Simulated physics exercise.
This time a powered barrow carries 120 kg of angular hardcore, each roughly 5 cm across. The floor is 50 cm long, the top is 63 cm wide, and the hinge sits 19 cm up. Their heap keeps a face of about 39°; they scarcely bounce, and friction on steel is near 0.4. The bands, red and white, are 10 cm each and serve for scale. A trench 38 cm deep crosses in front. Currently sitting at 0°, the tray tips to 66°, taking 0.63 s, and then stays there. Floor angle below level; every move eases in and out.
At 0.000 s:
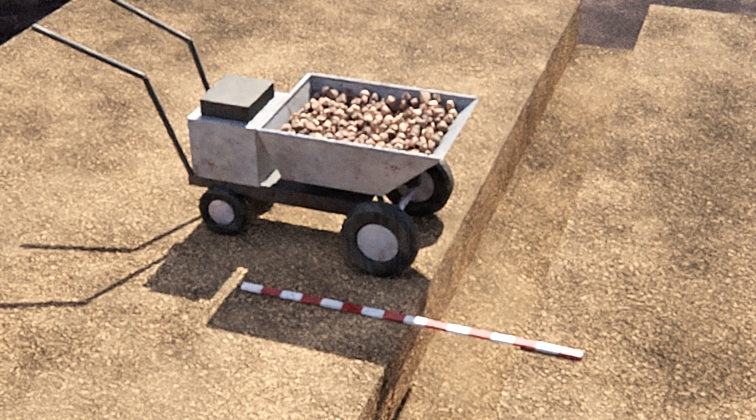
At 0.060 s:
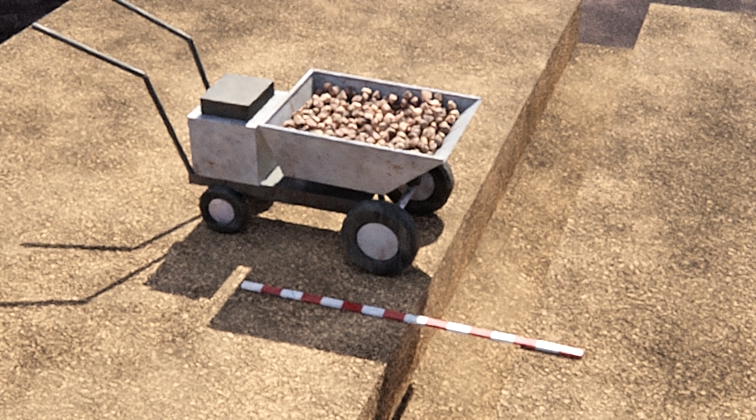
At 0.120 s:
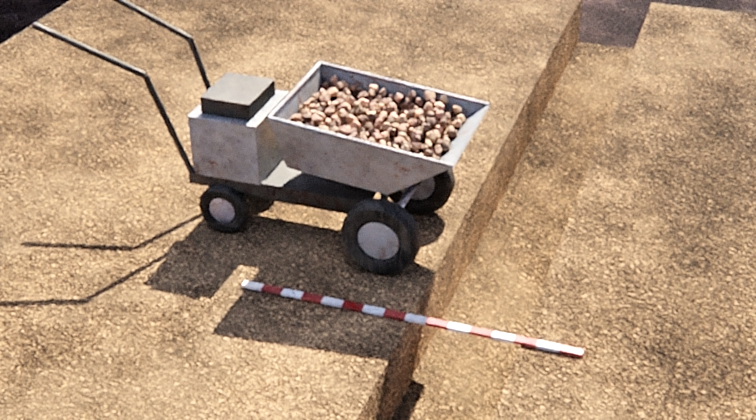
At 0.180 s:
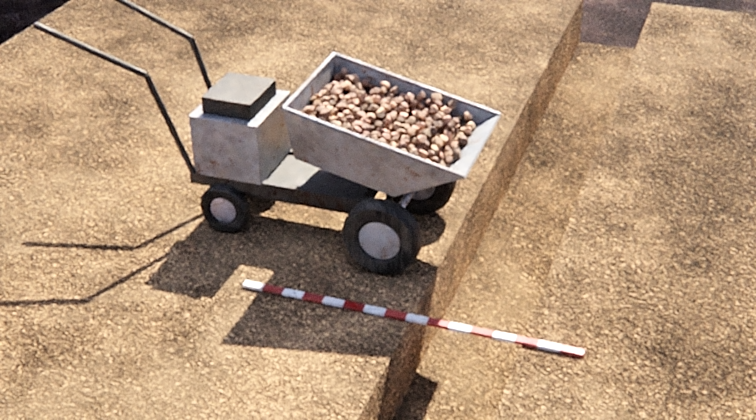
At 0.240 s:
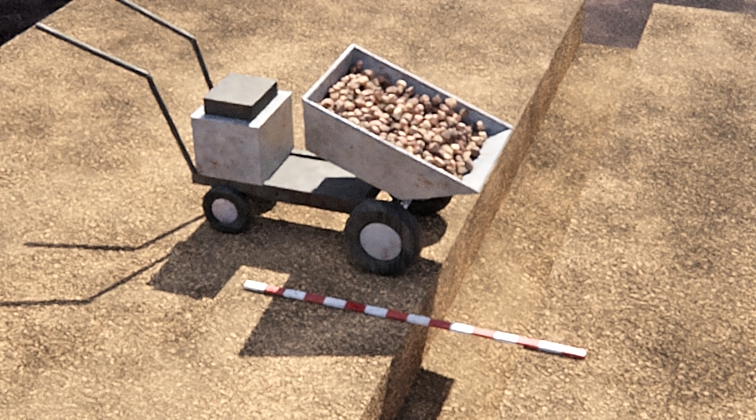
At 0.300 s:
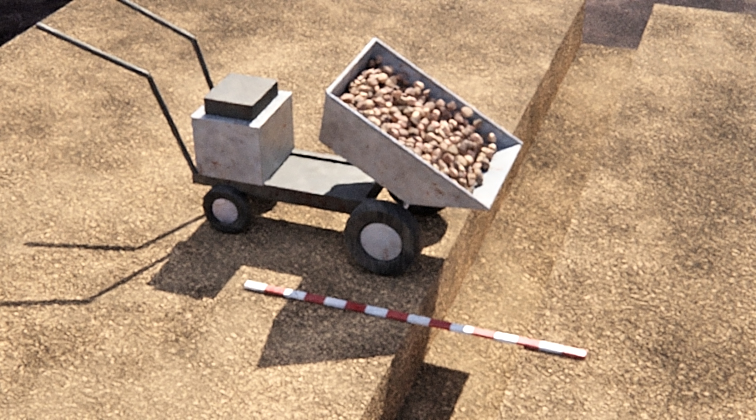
In the video, a small wheeled barrow with a tray full of brownish stones stands at a trench edge beside a red and white striped pole, and the tray tilts steadily forward to the right, its rear rising.
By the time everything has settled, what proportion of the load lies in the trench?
About 65 percent of the load.
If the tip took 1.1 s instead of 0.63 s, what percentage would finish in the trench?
It'd be some 80 per cent.
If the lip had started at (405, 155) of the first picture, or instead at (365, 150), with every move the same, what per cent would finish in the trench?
I'd say some 95 per cent and some 100 per cent.
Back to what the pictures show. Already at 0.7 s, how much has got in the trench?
About 15 per cent by then.
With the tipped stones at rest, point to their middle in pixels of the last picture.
Near (537, 310).
After 0.5 s the floor is at 55°; 100 % in the tray; the foremost stones are at (504, 209).
After 0.7 s the floor is at 66°; 79 % in the tray, 17 % in the trench, 3 % past the trench; the foremost stones are at (563, 277).
After 1.1 s the floor is at 66°; 25 % in the tray, 39 % in the trench, 36 % past the trench; the foremost stones are at (697, 281).
After 3.0 s the floor is at 66°; 0 % in the tray, 65 % in the trench, 35 % past the trench; the foremost stones are past the picture's edge.
